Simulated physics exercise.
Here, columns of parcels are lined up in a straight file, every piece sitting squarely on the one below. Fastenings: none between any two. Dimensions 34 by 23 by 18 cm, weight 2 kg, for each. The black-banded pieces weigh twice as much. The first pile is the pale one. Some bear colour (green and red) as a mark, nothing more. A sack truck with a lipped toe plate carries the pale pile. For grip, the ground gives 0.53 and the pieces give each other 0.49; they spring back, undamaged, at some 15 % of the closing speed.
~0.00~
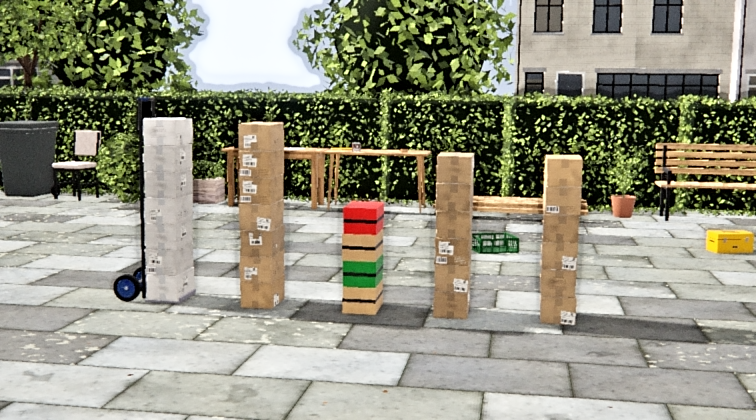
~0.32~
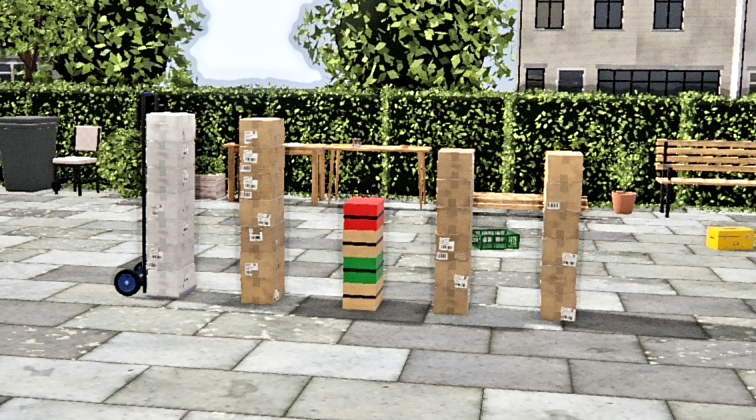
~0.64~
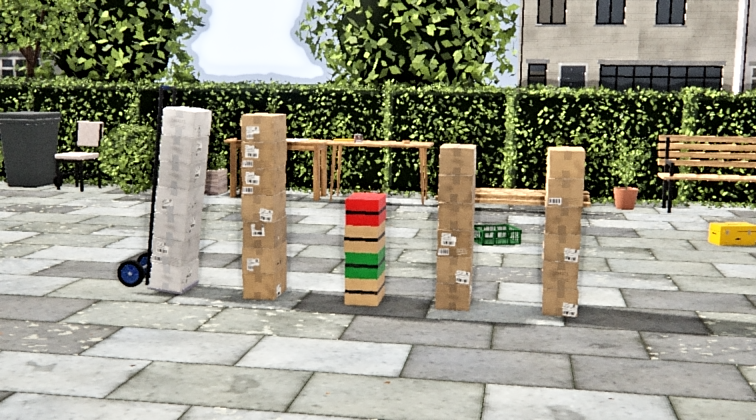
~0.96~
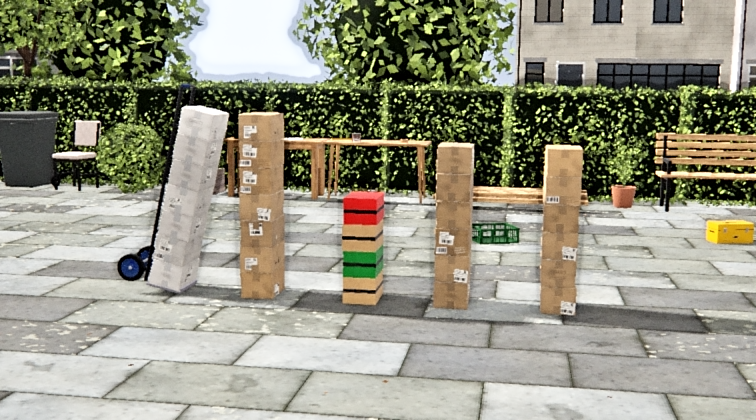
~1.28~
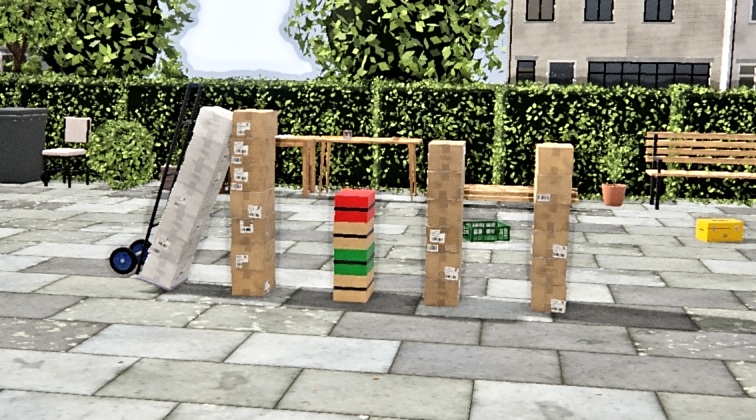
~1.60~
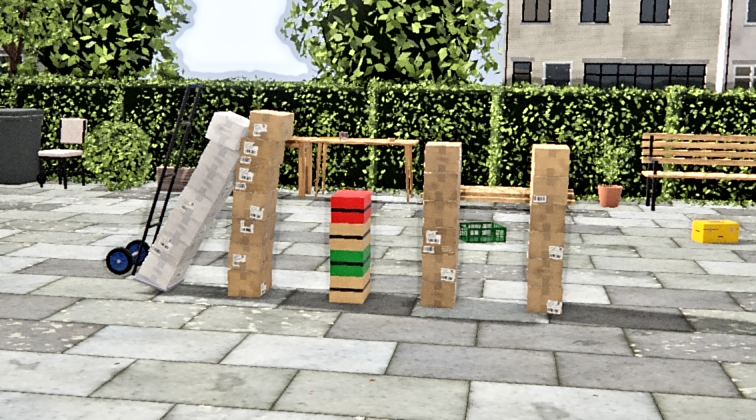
On a paved square backed by a clipped hedge, seen from the front at a slight height, benches, a chair and a building stand behind. Five stacks form a row: a pale one on a blue-wheeled sack truck at left, three brown ones, and a shorter one with red and green pieces in the middle. The truck and pale stack tilt rightward until the stack leans against its brown neighbour, which starts leaning right, while the view shifts slightly.
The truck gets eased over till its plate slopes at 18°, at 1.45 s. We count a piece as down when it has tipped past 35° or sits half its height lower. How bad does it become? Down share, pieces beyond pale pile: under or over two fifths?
Over.
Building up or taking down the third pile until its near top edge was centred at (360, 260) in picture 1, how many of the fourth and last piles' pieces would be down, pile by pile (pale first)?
Fourth 0, last 0.
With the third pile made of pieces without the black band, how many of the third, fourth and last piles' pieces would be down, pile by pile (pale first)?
Third 3, fourth 5, last 6.
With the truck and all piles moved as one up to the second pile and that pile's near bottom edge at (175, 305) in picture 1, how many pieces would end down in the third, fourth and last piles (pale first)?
That would give third 0, fourth 0 and last 0.
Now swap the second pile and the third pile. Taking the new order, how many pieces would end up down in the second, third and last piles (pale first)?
Second 0, third 0, last 0.
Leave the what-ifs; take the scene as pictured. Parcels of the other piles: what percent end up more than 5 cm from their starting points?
Fraction: 95 %.
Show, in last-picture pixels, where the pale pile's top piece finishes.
(356, 249).
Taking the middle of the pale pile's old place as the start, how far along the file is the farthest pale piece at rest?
About 150 cm along the file.
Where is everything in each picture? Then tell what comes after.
In the first picture (each place is the centre of the face we see best), truck frame (141, 140) 0° forward; green parcel (359, 275); red parcel (360, 221); the others all in place.
The second picture shows truck frame (143, 135) 1° forward; green parcel (359, 271).
The third picture shows truck frame (159, 128) 6° forward, top of the pale pile leaning 6°; red parcel (362, 213); the others all in place.
The fourth picture shows truck frame (175, 126) 12° forward, top of the pale pile leaning 12°; red parcel (360, 212); the others all in place.
The fifth picture shows truck frame (179, 124) 17° forward, top of the pale pile leaning 20°; red parcel (351, 209); one has shifted.
The sixth picture shows truck frame (178, 125) 18° forward, top of the pale pile leaning 24°; green parcel (346, 264); red parcel (347, 210); steepest lean 5°, the parcel at (251, 179); 6 have shifted.
By 2.12 s, 7 of the pale pile down; 6 of the 23 other parcels down.
By 2.86 s, 7 of the pale pile down; 10 of the 23 other parcels down; red parcel tilted 41°, 13 cm lower; green parcel tilted 41°.
By 3.60 s, 7 of the pale pile down; 21 of the 23 other parcels down; green parcel on its side; red parcel tilted 49°, 32 cm lower.
When it is over (6.1 s), 7 of the pale pile down; 21 of the 23 other parcels down; green parcel on its side; red parcel tilted 48°, 32 cm lower. That is 91 per cent. In pixels of the last frame, middles, green parcel near (406, 284), red parcel near (472, 258).
